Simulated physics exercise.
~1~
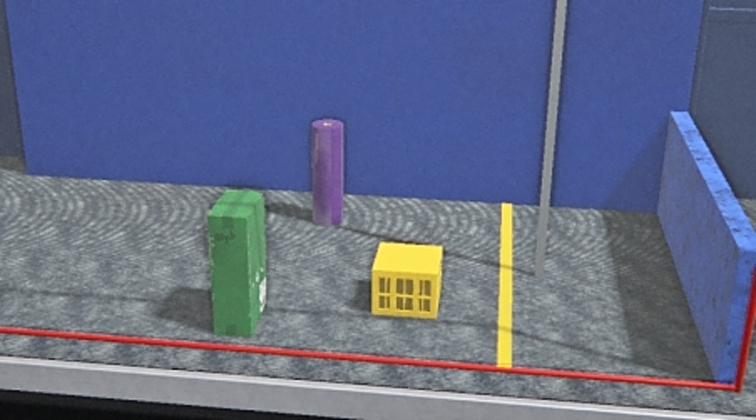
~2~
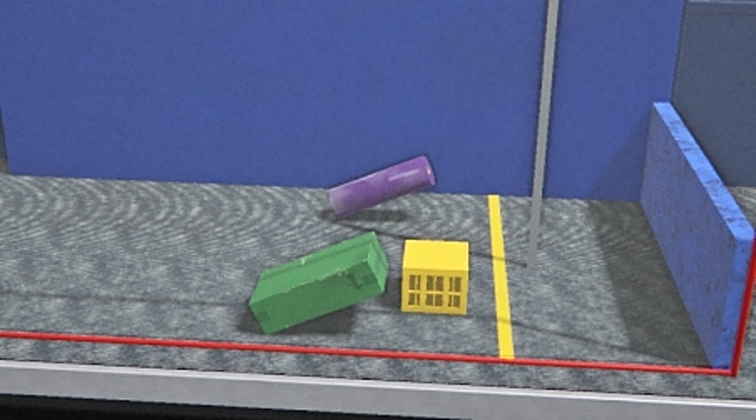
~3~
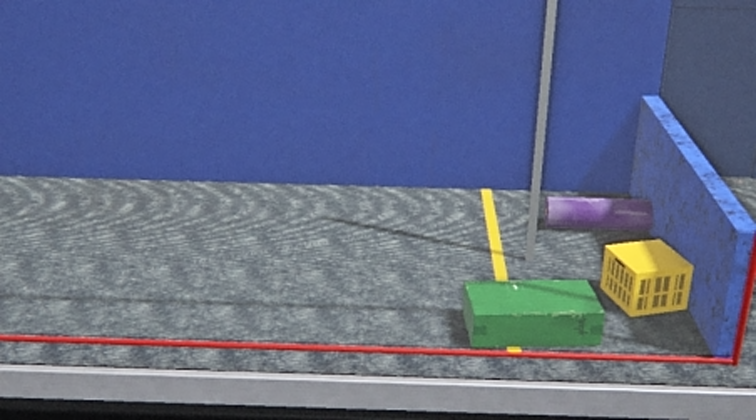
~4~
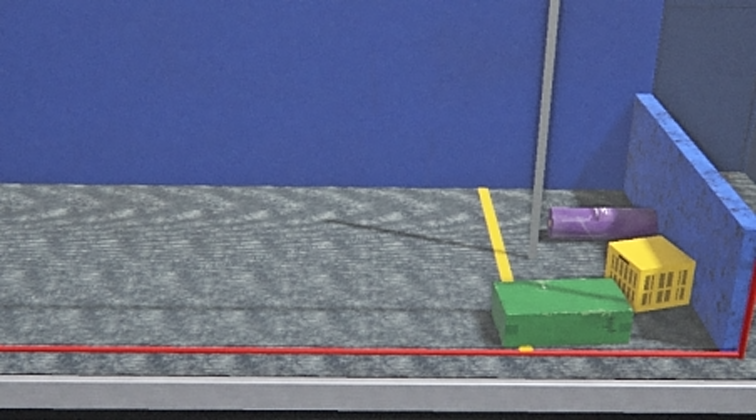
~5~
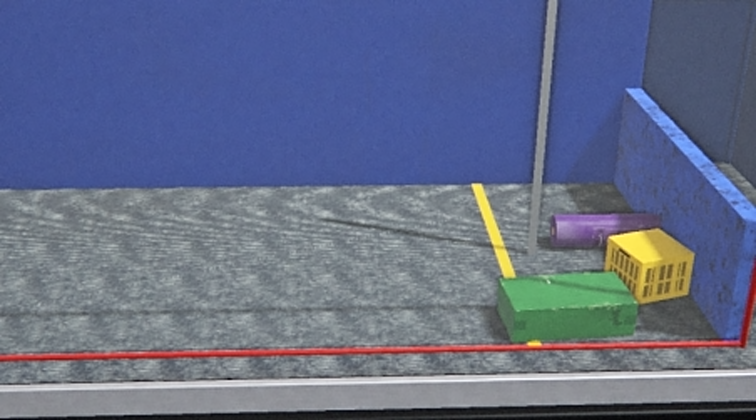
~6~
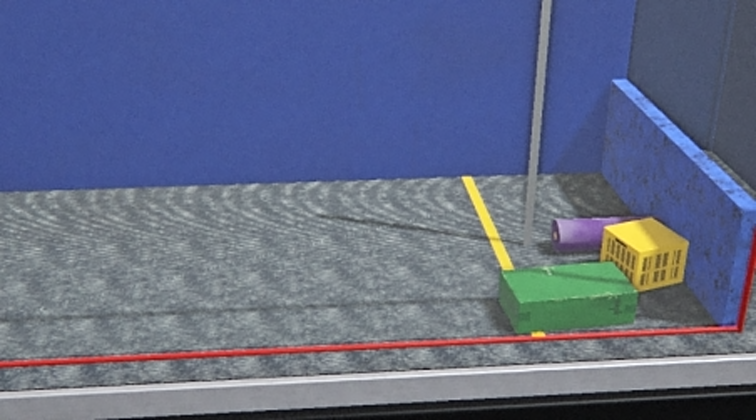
We see a green tall box, a purple roll and a yellow crate in a blue-walled bay; the box and roll topple, all three slide right across the yellow line, and they settle near the low blue wall, the box lying just past the line.
